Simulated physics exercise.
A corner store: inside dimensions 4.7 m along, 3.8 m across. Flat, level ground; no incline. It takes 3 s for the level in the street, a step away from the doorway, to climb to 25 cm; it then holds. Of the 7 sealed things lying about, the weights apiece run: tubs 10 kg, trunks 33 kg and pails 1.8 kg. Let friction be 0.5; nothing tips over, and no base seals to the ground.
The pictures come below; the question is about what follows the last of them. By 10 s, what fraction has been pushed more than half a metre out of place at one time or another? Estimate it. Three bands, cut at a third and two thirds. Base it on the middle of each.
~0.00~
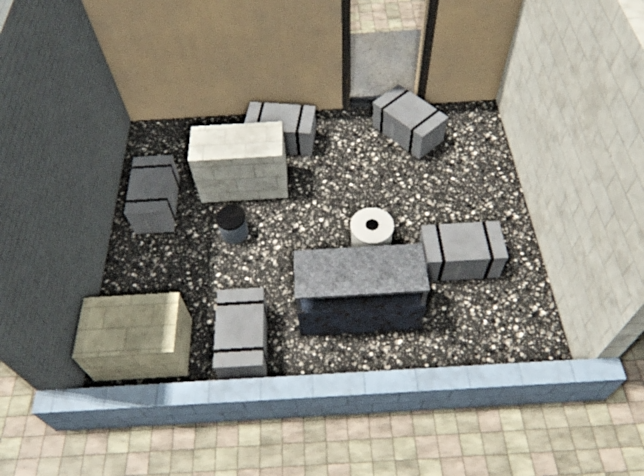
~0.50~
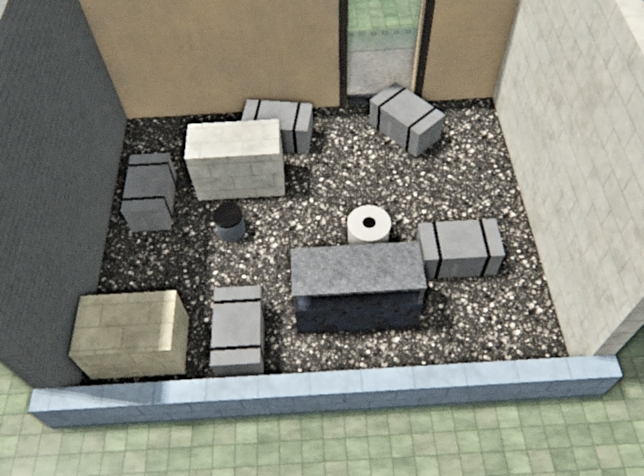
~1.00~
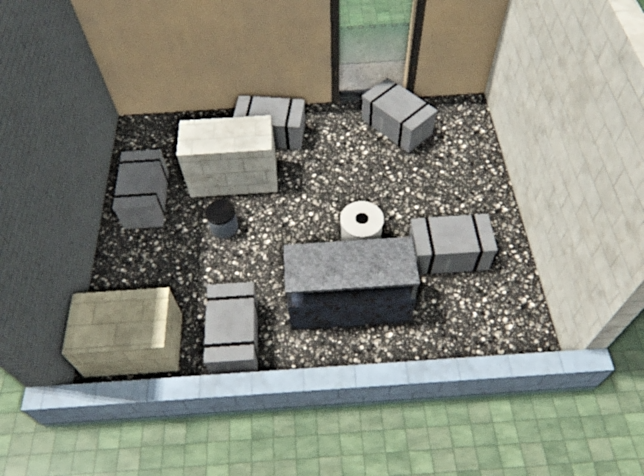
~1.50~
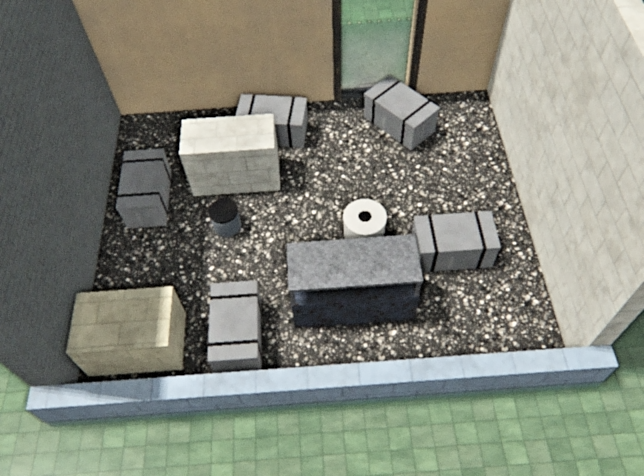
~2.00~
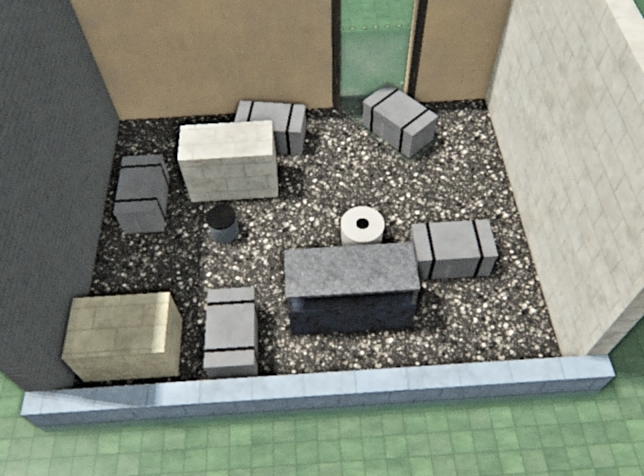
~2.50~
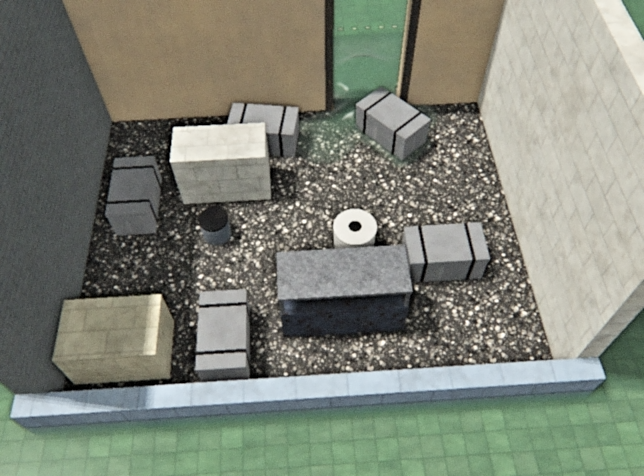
Watching this, I'd call it a moderate share.
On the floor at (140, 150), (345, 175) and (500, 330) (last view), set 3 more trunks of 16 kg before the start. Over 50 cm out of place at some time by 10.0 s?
First stays within it, second exceeds it, third stays within it.
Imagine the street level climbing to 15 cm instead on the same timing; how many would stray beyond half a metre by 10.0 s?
You'd get 0 in that case.
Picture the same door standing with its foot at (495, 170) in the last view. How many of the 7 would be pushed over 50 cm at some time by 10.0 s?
Then it comes to 4.
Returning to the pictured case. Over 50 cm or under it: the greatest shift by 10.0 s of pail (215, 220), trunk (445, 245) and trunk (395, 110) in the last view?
First not as far, then farther, then farther.
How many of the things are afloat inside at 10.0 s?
I get 5.
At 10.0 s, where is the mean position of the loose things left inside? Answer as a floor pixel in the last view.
The average lands around (289, 259).
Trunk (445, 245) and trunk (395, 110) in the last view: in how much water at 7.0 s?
Some 6 cm at the first, some 10 cm at the second.
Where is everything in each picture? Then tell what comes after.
A trunk at (410, 110), on the bottom; a tub at (372, 225), on the bottom; 0.0 m2 under water; 0 of 7 have shifted, in the first frame.
A trunk at (407, 107) rests on the ground; a tub at (369, 223), on the bottom; water covers 0.0 m2; 0 of 7 have shifted, in the second frame.
A trunk at (399, 103) rests on the ground; a tub at (362, 219), on the bottom; water covers 0.0 m2; 0 of 7 have shifted, in the third frame.
A trunk at (402, 101) rests on the ground; a tub at (365, 217), on the bottom; water covers 0.0 m2; 0 of 7 have shifted, in the fourth frame.
A trunk at (400, 109) rests on the ground; a tub at (363, 224) rests on the ground; water covers 0.2 m2; 0 of 7 have shifted, in the fifth frame.
A trunk at (393, 112) rests on the ground; a tub at (355, 226) rests on the ground; water covers 0.8 m2; 0 of 7 have shifted, in the sixth frame.
After 3.5 s 0 of 7 are over 50 cm from their spots; 0 afloat.
After 4.5 s 1 of 7 are over 50 cm from their spots; 0 afloat.
After 7.0 s 1 of 7 are over 50 cm from their spots; 2 afloat.
After 10.0 s 3 of 7 are over 50 cm from their spots, and 3 have been at some point; 5 afloat.
